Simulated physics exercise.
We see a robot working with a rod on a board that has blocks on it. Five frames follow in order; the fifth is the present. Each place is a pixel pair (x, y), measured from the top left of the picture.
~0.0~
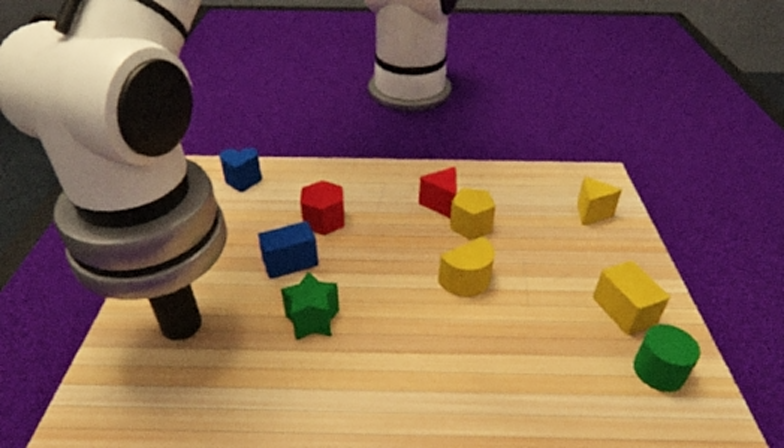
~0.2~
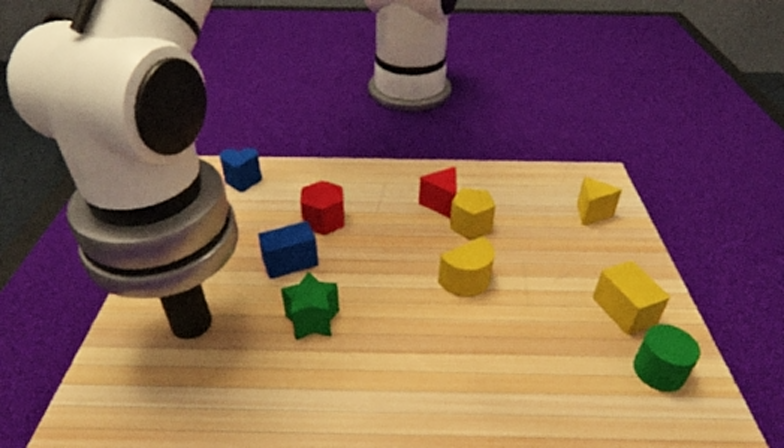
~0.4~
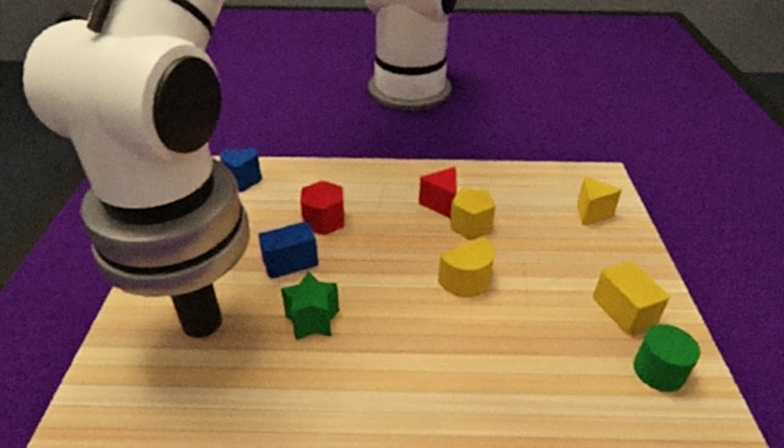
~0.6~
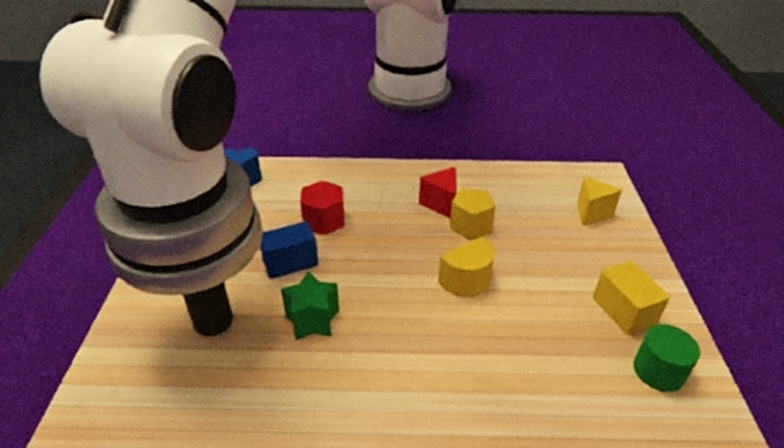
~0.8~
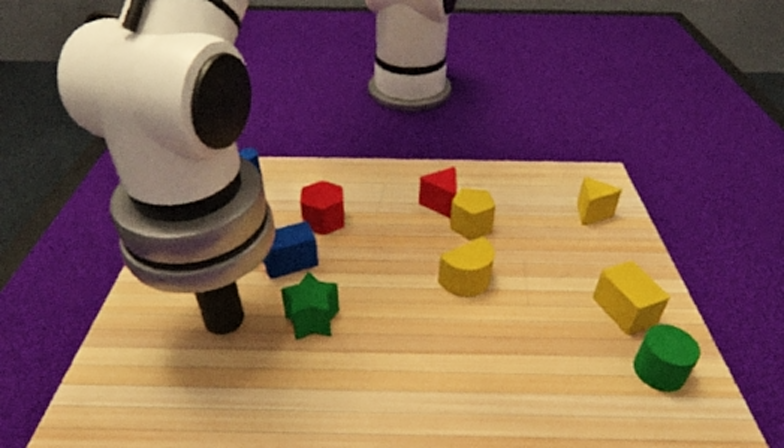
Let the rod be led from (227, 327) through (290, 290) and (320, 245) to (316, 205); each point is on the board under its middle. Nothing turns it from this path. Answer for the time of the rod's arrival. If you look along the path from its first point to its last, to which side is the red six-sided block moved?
It moves over to the left.
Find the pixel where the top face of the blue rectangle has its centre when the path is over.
The top centre is at (281, 210).
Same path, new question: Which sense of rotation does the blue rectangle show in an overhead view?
It turns counter-clockwise.
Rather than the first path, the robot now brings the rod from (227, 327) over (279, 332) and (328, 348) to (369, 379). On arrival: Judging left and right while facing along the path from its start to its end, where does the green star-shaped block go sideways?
It goes toward the left-hand side.
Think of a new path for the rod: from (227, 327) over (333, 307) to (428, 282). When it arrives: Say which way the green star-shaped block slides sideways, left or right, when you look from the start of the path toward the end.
It shifts to the right.
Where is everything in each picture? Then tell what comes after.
In the first frame, lower end of the rod (182, 325), tops of blocks, blue rectangle (287, 236), green star-shaped block (309, 292), red six-sided block (322, 194).
In the second frame, rod (192, 324), blocks as before.
In the third frame, rod (202, 323), blocks as before.
In the fourth frame, rod (213, 321), blocks as before.
In the fifth frame, rod (225, 320), blue rectangle (287, 236), green star-shaped block (309, 292), red six-sided block (322, 194).
The first path, step by step. One third of the way, rod (290, 281); nothing pushed yet.
Two thirds of the way, rod (319, 236); blue rectangle (284, 213), turned 40° anticlockwise; red six-sided block (323, 192).
At the end, rod (315, 197); blue rectangle (281, 210), turned 60° anticlockwise; green star-shaped block not moved; red six-sided block (331, 159), turned 45° clockwise.
